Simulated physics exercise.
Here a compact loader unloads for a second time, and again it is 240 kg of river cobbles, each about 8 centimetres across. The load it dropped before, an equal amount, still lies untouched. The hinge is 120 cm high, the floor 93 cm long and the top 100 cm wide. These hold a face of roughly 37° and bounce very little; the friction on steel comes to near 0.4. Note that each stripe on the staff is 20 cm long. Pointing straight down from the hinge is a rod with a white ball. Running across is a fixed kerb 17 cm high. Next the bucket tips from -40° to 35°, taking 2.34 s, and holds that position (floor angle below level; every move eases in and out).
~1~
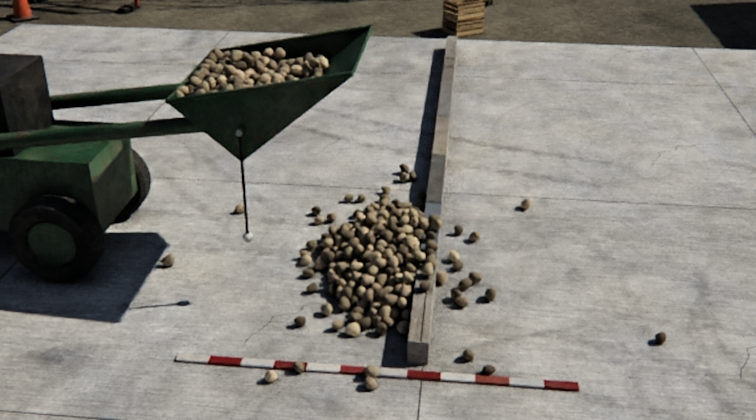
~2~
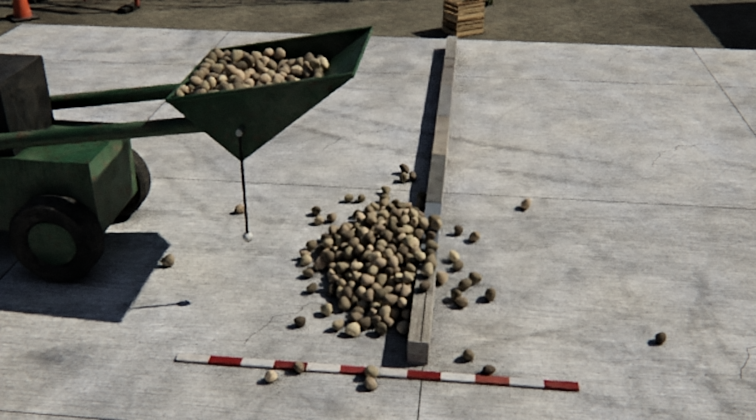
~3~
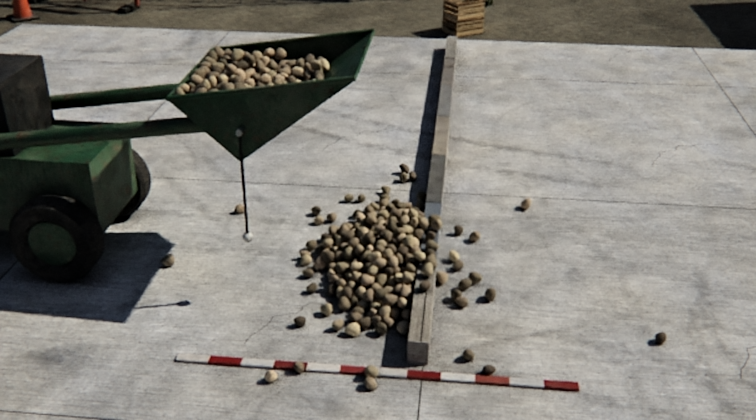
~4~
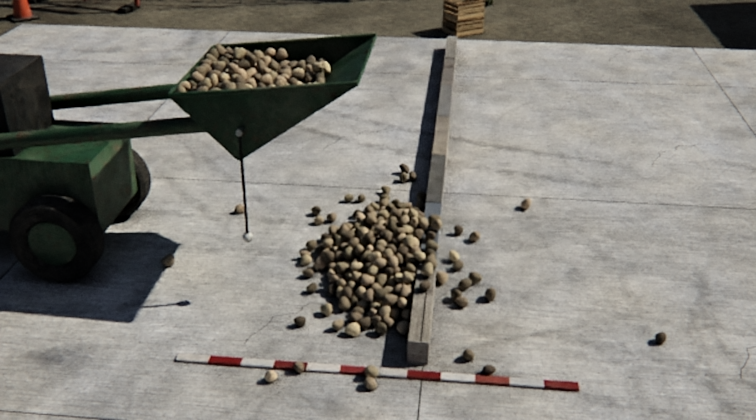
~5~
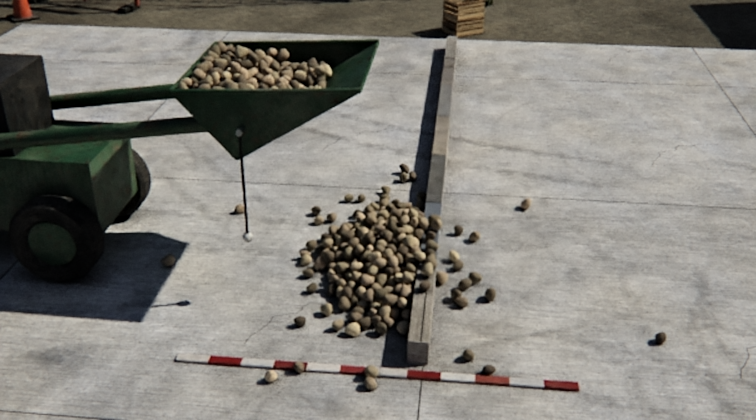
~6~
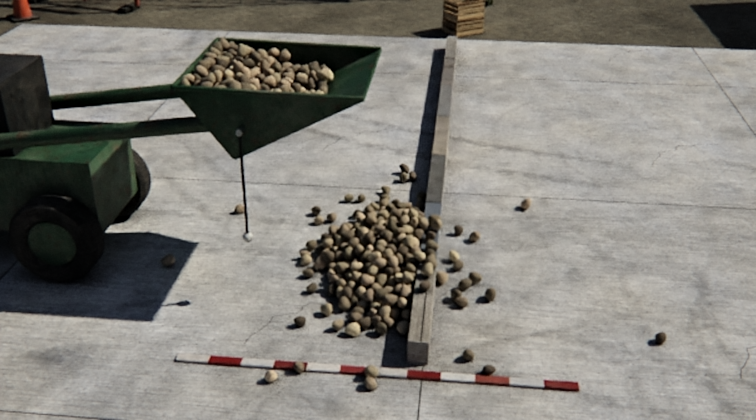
A green machine's raised bucket, loaded with rounded stones, slowly tilted a little, its right-hand lip easing down while its load stayed inside. Below, the pile against the long kerb and the scattered stones didn't move.
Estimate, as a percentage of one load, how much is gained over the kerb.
Some 22 per cent is added.
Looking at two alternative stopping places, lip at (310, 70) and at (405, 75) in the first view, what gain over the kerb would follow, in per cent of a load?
Near 0 in a hundred, then near 80 in a hundred.
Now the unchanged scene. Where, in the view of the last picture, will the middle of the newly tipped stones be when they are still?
Middle: Approx. (397, 247) px.
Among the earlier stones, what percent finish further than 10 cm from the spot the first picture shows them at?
Roughly 10 % of them.
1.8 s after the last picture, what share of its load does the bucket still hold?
Roughly 30 per cent of its load.
Then, 1.2 s after the last picture the floor is at 23°; in per cent of one load, 100 in the bucket, 96 on this side of the kerb, 4 over the kerb; the foremost stones are at (505, 289).
Then, 1.8 s after the last picture the floor is at 35°; in per cent of one load, 31 in the bucket, 164 on this side of the kerb, 6 over the kerb; the foremost stones are at (505, 289).
Then, 2.2 s after the last picture the floor is at 35°; in per cent of one load, 2 in the bucket, 182 on this side of the kerb, 17 over the kerb; the foremost stones are at (526, 269).
Then, 4.7 s after the last picture the floor is at 35°; in per cent of one load, 0 in the bucket, 174 on this side of the kerb, 26 over the kerb; the foremost stones are at (561, 270). Net gain over the kerb, 22.
